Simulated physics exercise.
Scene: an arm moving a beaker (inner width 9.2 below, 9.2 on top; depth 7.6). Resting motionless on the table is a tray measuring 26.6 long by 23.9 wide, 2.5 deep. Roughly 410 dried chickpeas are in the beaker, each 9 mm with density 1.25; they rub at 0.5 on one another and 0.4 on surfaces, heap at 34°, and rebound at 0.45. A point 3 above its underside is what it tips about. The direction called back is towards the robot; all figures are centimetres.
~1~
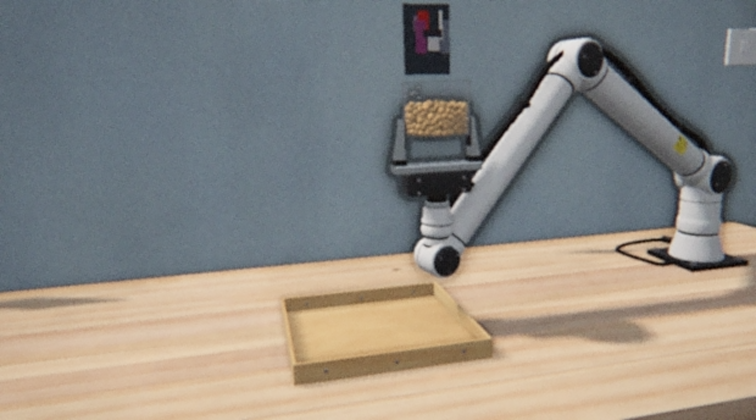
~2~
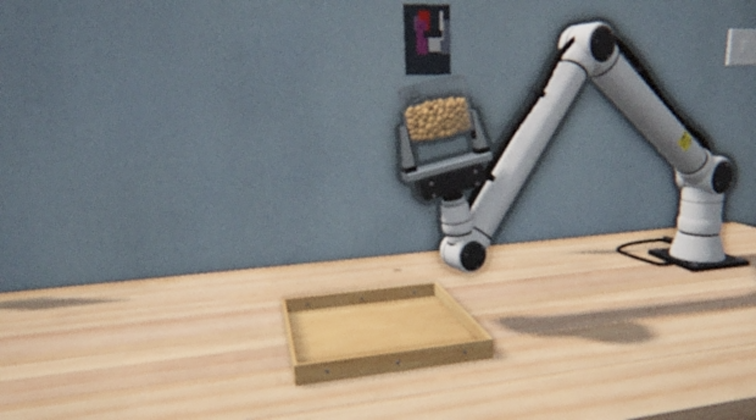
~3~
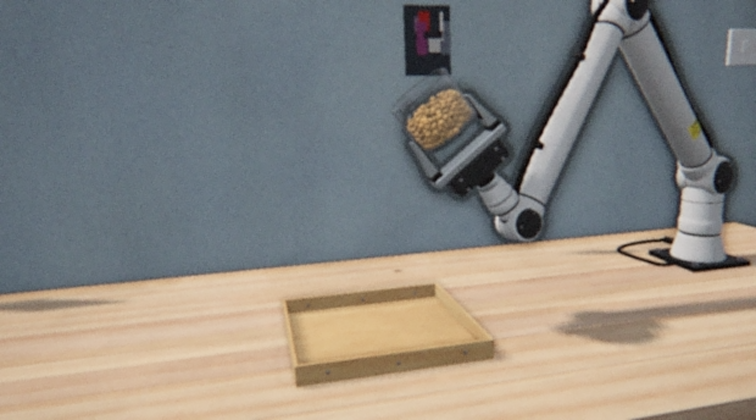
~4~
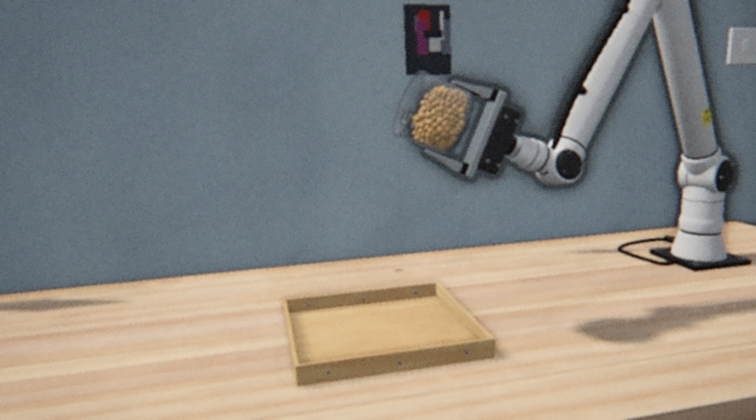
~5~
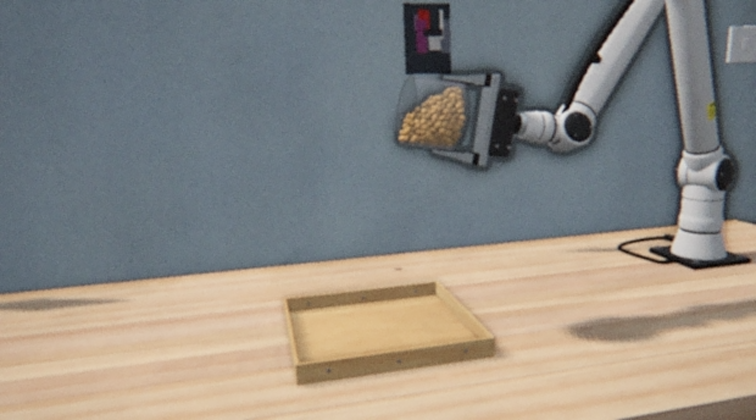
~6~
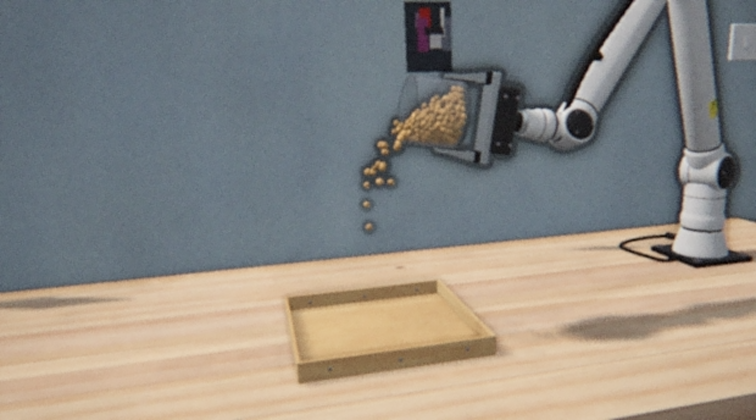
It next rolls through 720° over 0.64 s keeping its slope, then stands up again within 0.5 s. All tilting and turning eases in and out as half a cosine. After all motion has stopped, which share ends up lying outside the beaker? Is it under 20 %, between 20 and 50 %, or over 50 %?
Between 20 and 50 %.
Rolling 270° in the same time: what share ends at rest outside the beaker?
I'd expect some 35 per cent.
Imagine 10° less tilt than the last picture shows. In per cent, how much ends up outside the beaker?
I'd say close to 10 in a hundred.
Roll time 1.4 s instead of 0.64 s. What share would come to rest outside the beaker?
With that change you'd see near 55 per cent.
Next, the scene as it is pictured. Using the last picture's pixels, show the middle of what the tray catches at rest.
The centre sits around (341, 335).
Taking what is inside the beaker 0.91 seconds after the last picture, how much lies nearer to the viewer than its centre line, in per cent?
Roughly 55 per cent.
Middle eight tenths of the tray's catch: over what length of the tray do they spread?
Spread length: Close to 14 cm.
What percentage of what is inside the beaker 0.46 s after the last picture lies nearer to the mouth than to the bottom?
Looks like around 35 per cent to me.
Then, 0.46 s on, tipped 81°, highest piece 38 above the table; 323 in the beaker, 59 in the tray, 3 on the table or floor, 24 in flight or on a rim.
Then, 0.91 s on, tipped 35°, highest piece 35 above the table; 300 in the beaker, 89 in the tray, 8 on the table or floor, 12 in flight or on a rim.
Then, 1.34 s on, upright, highest piece 36 above the table; 300 in the beaker, 95 in the tray, 14 on the table or floor.
Then, 2.04 s on, upright, highest piece 36 above the table; 300 in the beaker, 95 in the tray, 14 on the table or floor.
In the end, 300 in the beaker, 95 in the tray, 14 on the table or floor. That is 27 % outside the beaker.
